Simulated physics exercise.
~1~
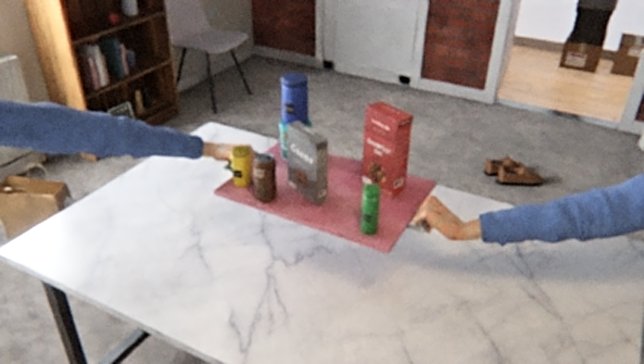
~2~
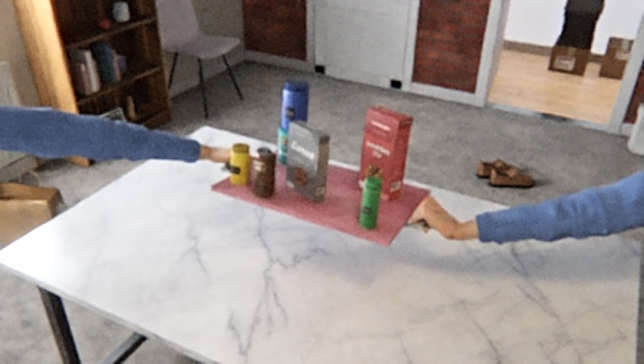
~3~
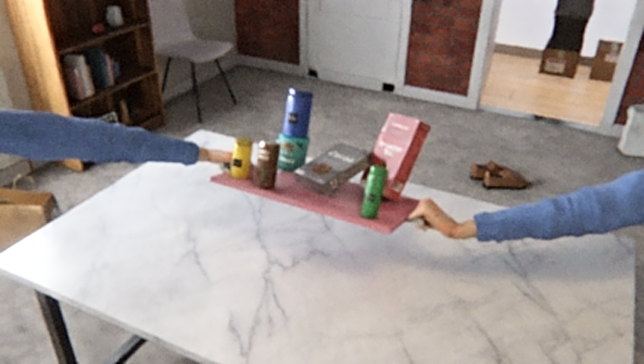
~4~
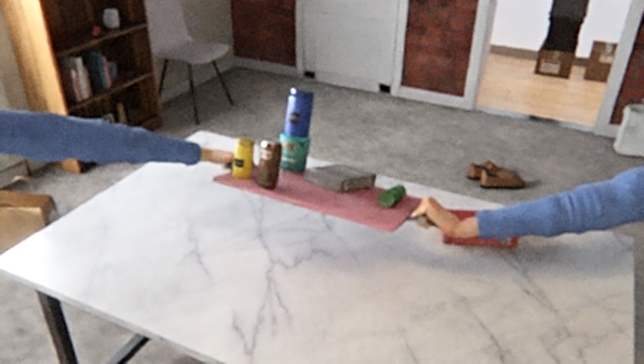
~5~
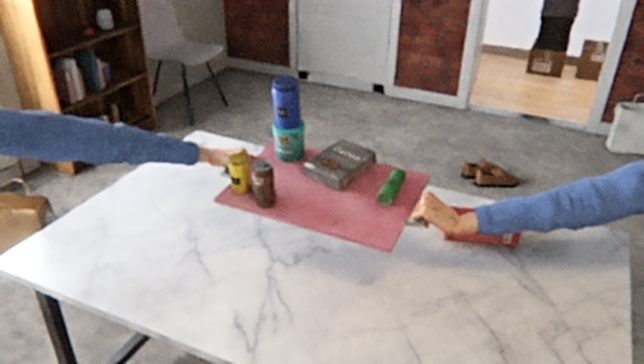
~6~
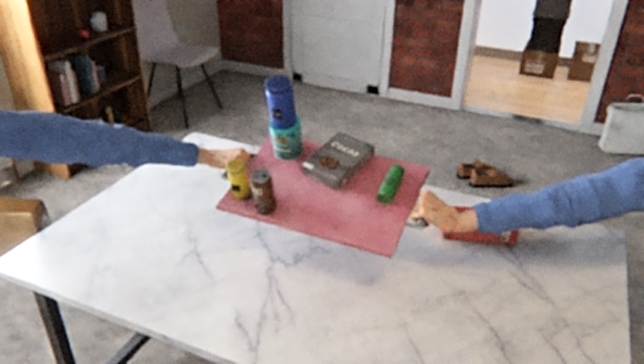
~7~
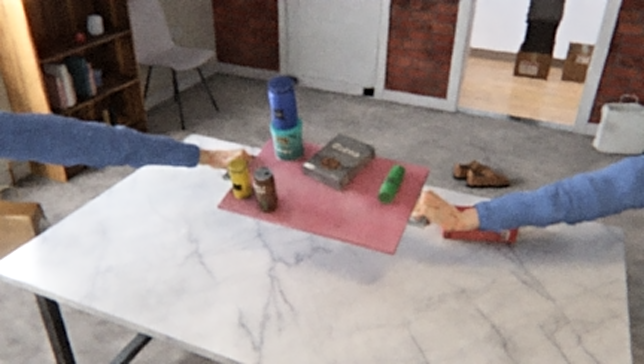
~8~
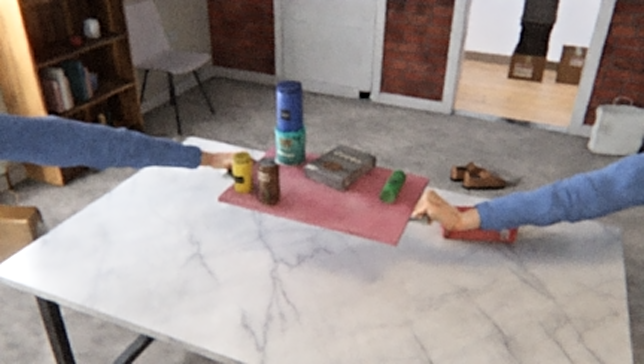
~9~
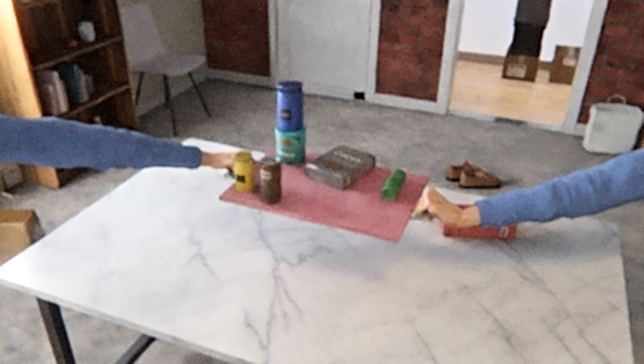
The video shows two hands tilting a red tray of containers above a marble-topped table, toppling a grey packet and a green shaker and sending a red packet off the tray, before it tips the other way and levels with the remaining containers still upright.
